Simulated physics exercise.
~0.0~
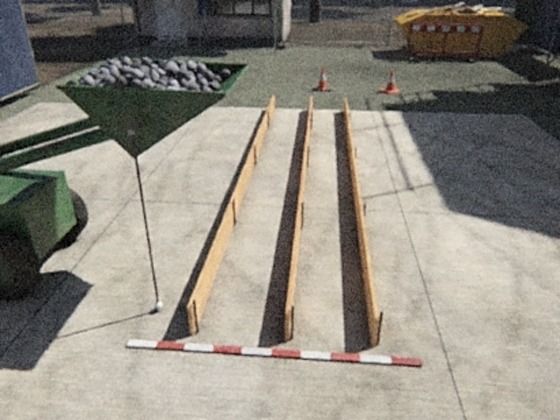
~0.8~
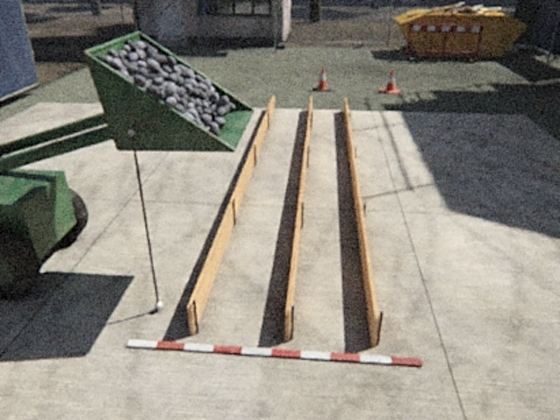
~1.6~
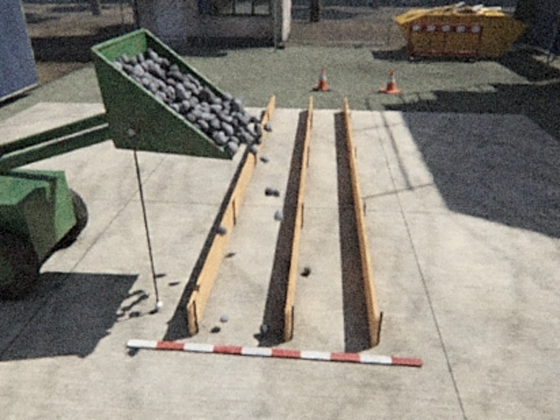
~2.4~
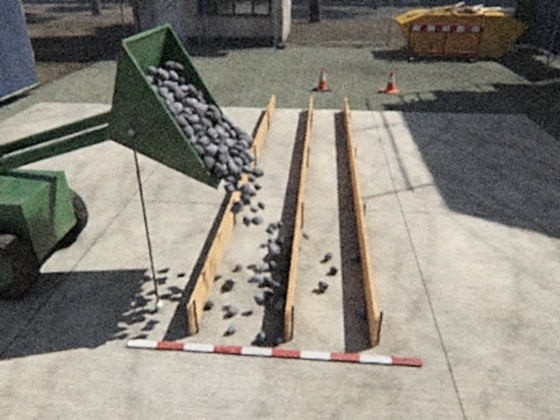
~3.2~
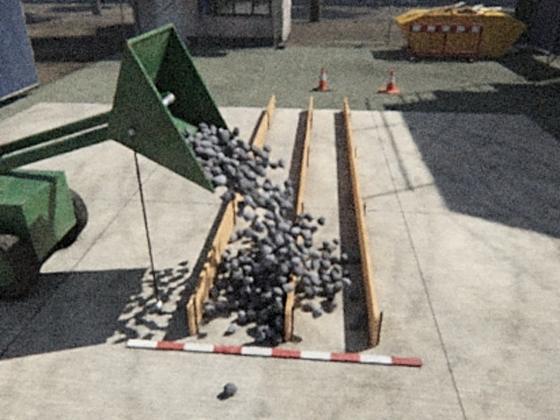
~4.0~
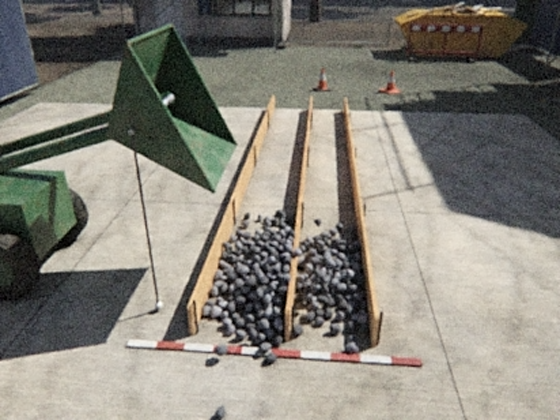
A green loader tipped its raised bucket to the right, and grey stones trickled, then poured out over wooden boards on the concrete. The bucket ended up empty, with the stones piled in both lanes and a few lying past the striped pole.
